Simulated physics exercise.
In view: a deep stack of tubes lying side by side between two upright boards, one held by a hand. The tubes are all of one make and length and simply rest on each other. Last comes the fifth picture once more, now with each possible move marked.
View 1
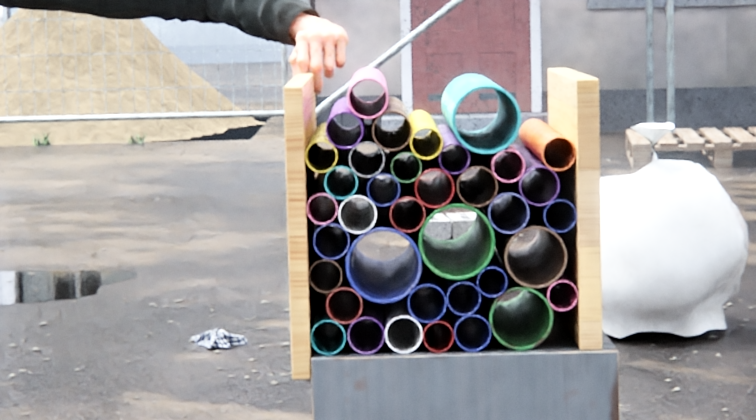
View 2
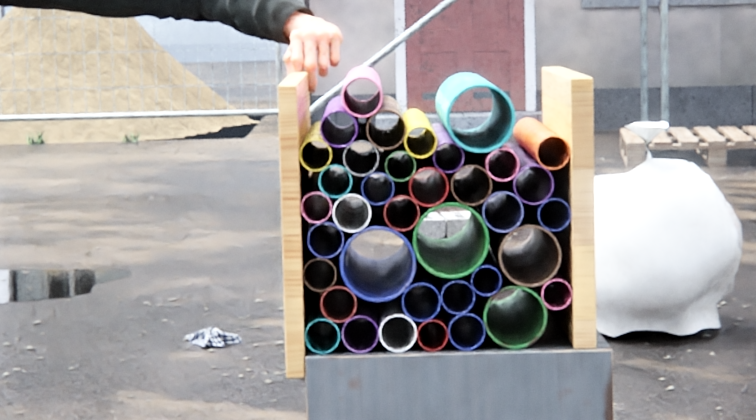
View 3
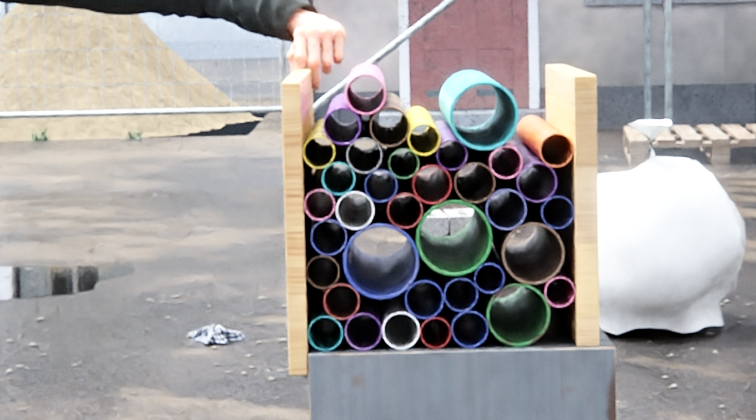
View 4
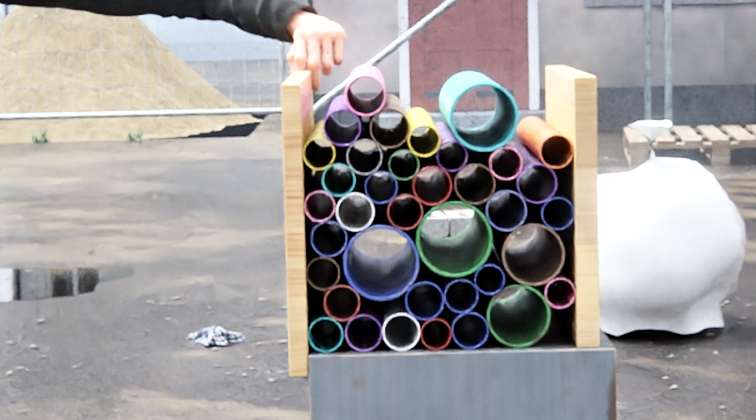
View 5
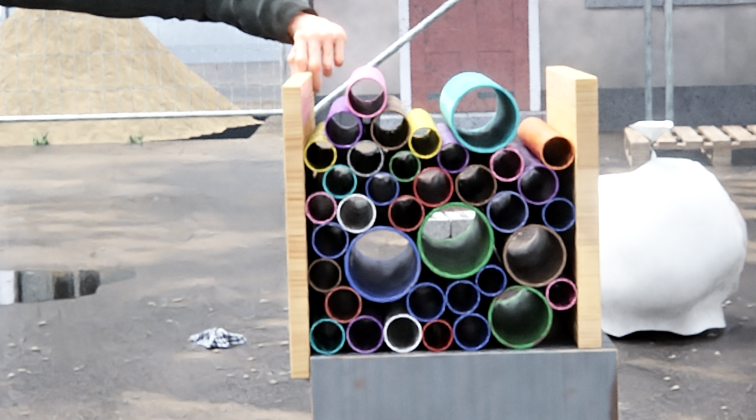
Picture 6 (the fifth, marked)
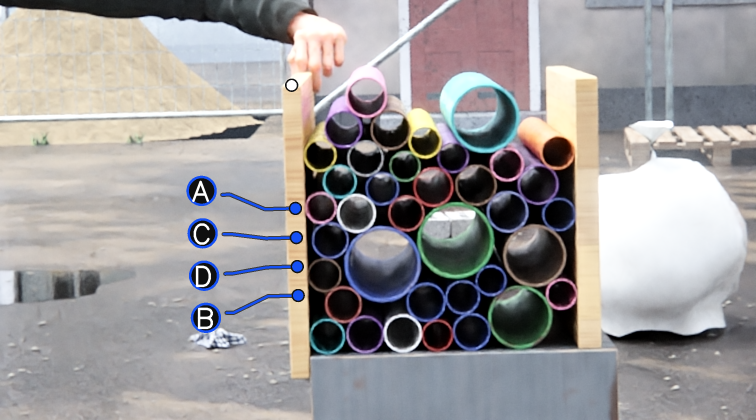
A stack of colorful tubes sat between two upright wooden boards while a hand rested at the top of the left one. The tubes stayed put against each other, and only the view shifted slightly.
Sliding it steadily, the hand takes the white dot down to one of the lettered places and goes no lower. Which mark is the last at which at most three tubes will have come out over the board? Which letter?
Slide it to A.
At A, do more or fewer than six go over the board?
It loses fewer than six.
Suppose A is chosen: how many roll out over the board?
The count is three.
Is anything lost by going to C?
Yes, at C.
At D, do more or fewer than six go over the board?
More than six.
On the marked copy, A at (295, 208); B at (298, 296); C at (296, 237); D at (297, 267); the white dot at (292, 85).
With A. Early on, top of the board (304, 144).
Further on, top of the board (306, 207).
At the end, top of the board (306, 207), three out over the board.
As for the rest, B more than three out over the board; C more than three out over the board; D more than three out over the board.
